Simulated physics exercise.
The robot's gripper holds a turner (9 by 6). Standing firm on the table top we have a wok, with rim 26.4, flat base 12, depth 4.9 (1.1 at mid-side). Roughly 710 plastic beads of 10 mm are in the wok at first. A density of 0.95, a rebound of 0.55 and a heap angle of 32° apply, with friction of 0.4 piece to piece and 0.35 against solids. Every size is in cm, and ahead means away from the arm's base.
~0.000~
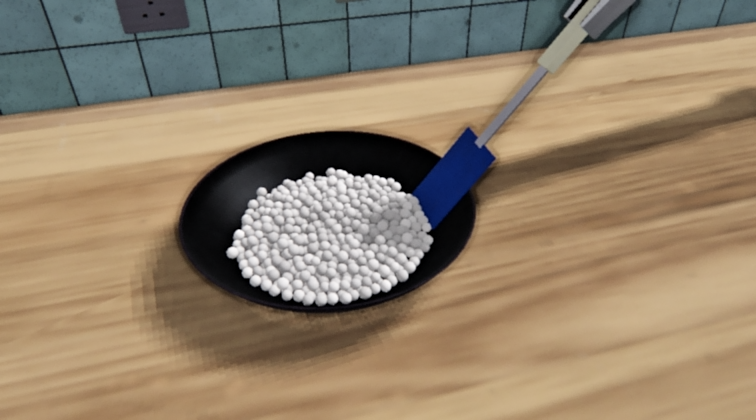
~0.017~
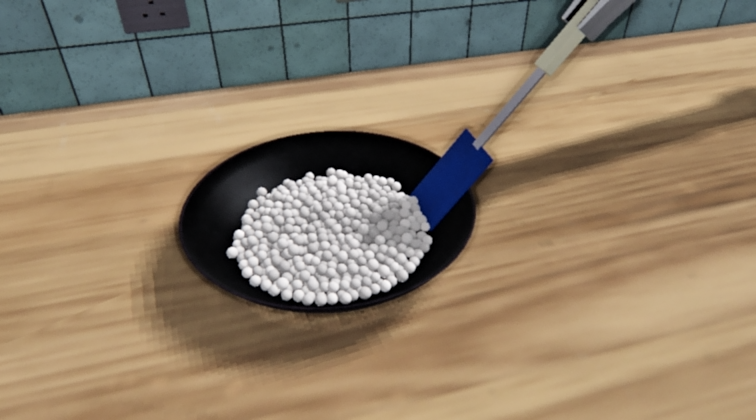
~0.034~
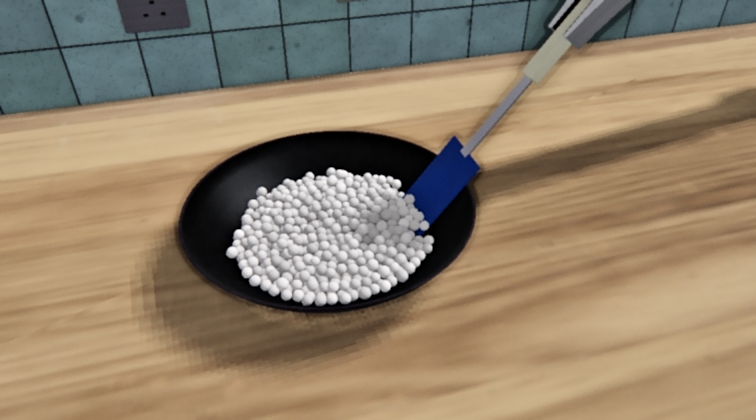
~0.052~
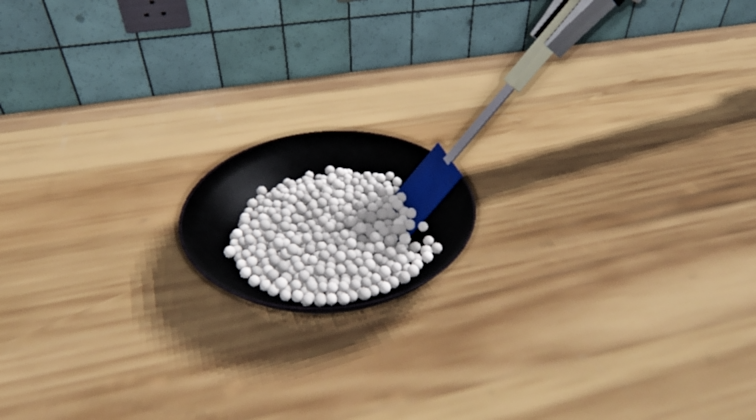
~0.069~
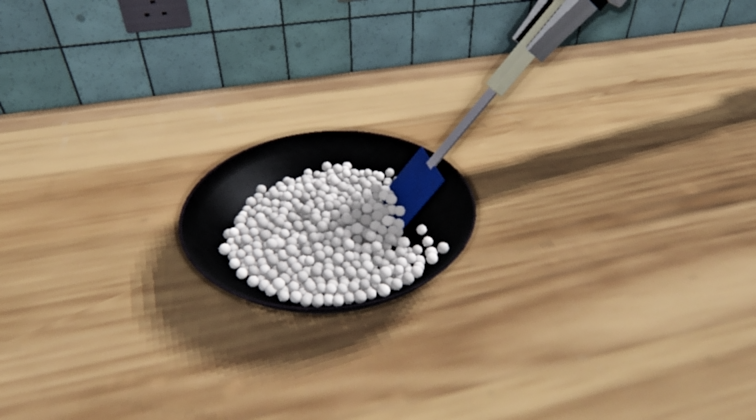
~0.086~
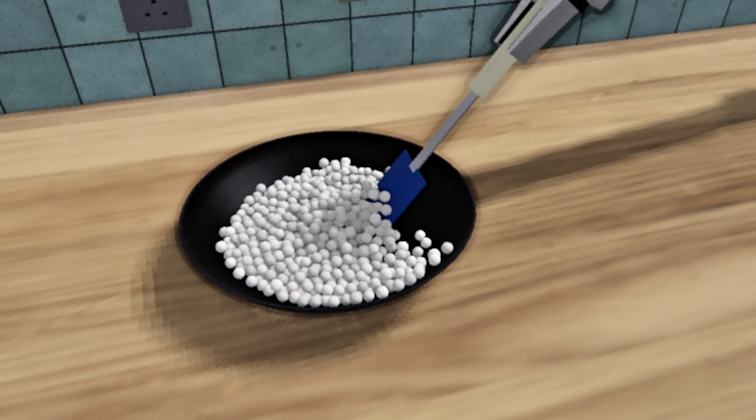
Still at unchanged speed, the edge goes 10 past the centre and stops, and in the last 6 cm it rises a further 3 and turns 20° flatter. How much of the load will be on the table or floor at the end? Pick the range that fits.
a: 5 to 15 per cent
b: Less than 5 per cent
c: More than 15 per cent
(c) More than 15 per cent.
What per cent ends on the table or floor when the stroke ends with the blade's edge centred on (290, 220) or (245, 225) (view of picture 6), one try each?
About 0 and 15 per cent.
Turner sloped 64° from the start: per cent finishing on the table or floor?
Somewhere around 25 per cent would end on the table or floor.
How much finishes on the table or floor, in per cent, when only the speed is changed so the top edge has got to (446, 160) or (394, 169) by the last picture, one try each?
Try one roughly 15 per cent; try two roughly 25 per cent.
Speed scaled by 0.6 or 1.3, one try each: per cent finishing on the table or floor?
I'd say near 15 and then near 25 per cent.
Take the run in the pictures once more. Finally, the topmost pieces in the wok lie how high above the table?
Top of the heap: Roughly 4.5 cm above the table top.
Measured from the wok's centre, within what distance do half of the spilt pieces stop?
Estimate: Near 36 cm.
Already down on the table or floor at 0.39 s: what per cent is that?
Some 10 per cent of the load.
By 0.13 s, sloping 51°, highest piece 6 above the table; 712 in the wok.
By 0.17 s, sloping 45°, highest piece 6 above the table; 712 in the wok.
By 0.39 s, sloping 31°, highest piece 13 above the table; 542 in the wok, 68 on the table or floor, 102 on the blade or in flight.
By 1.44 s, sloping 31°, highest piece 4 above the table; 542 in the wok, 170 on the table or floor.
Final count, 542 in the wok, 170 on the table or floor. That is 24 % on the table or floor.
